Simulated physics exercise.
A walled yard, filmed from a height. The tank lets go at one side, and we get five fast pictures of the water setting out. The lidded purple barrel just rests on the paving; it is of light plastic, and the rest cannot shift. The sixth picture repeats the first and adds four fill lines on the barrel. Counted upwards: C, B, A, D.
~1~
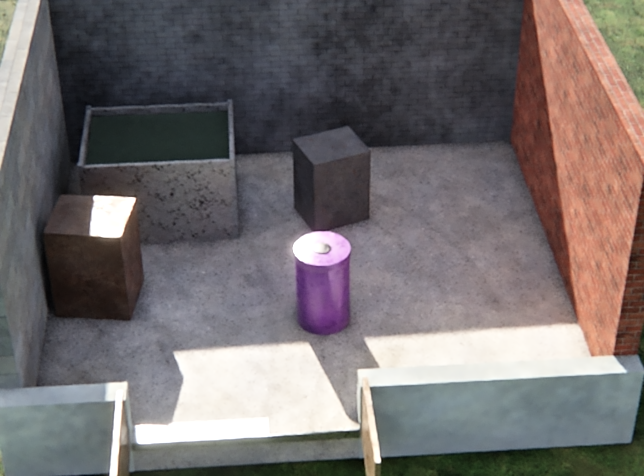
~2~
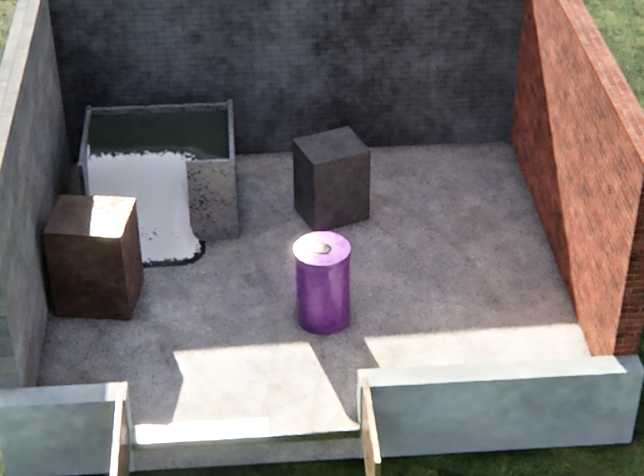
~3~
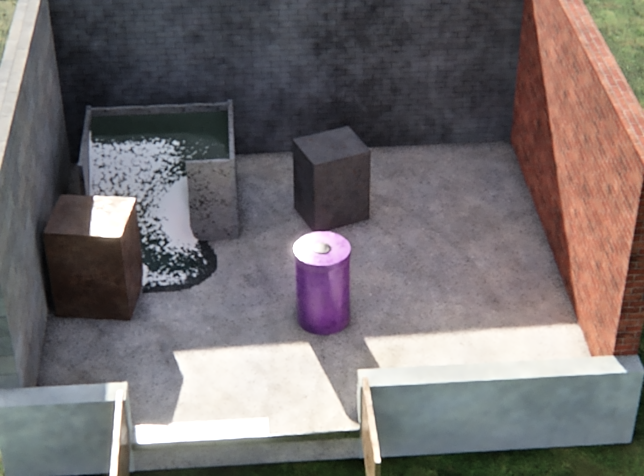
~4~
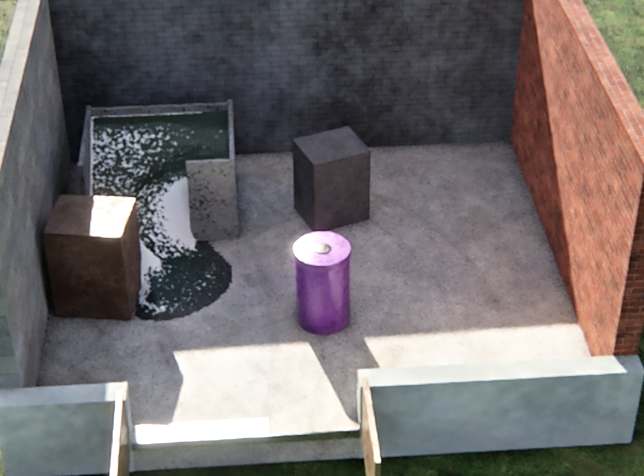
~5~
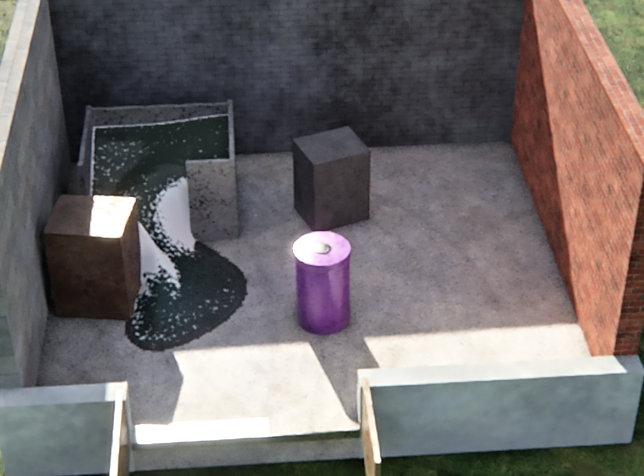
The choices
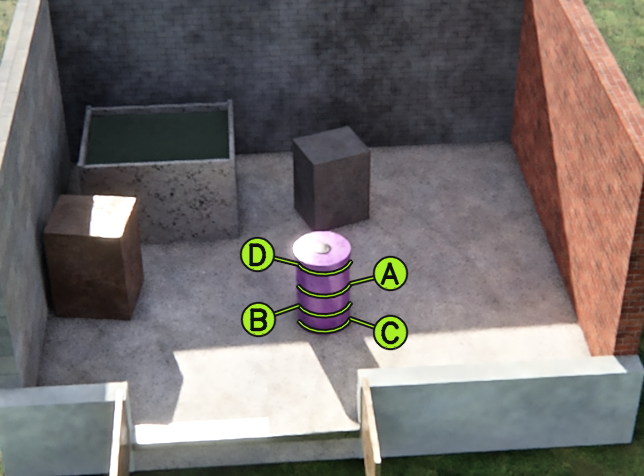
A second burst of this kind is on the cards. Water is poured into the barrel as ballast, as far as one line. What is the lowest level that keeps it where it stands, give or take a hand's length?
Use mark B.
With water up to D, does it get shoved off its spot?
No, that is safe.
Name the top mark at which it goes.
C.
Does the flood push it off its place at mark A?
No.
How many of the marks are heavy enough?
Three.
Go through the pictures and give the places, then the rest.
Lid of the purple barrel at (323, 249); tank full, its middle at (159, 139); open gate at (243, 380), in the first frame.
In the second frame, 2 % of the ground under water, its edge towards the barrel at (188, 253).
In the third frame, 5 % of the ground under water, its edge towards the barrel at (206, 268).
In the fourth frame, 7 % of the ground under water, its edge towards the barrel at (212, 294).
Lid of the purple barrel at (323, 249); 9 % of the ground under water, its edge towards the barrel at (230, 304), in the fifth frame.
In lime, A at (325, 296); B at (326, 315); C at (326, 331); D at (325, 274); from the bottom up C, B, A, D.
With A, it does not move.
With B, it does not move.
With C, it is pushed about 3 times its own width away.
With D, it does not move.
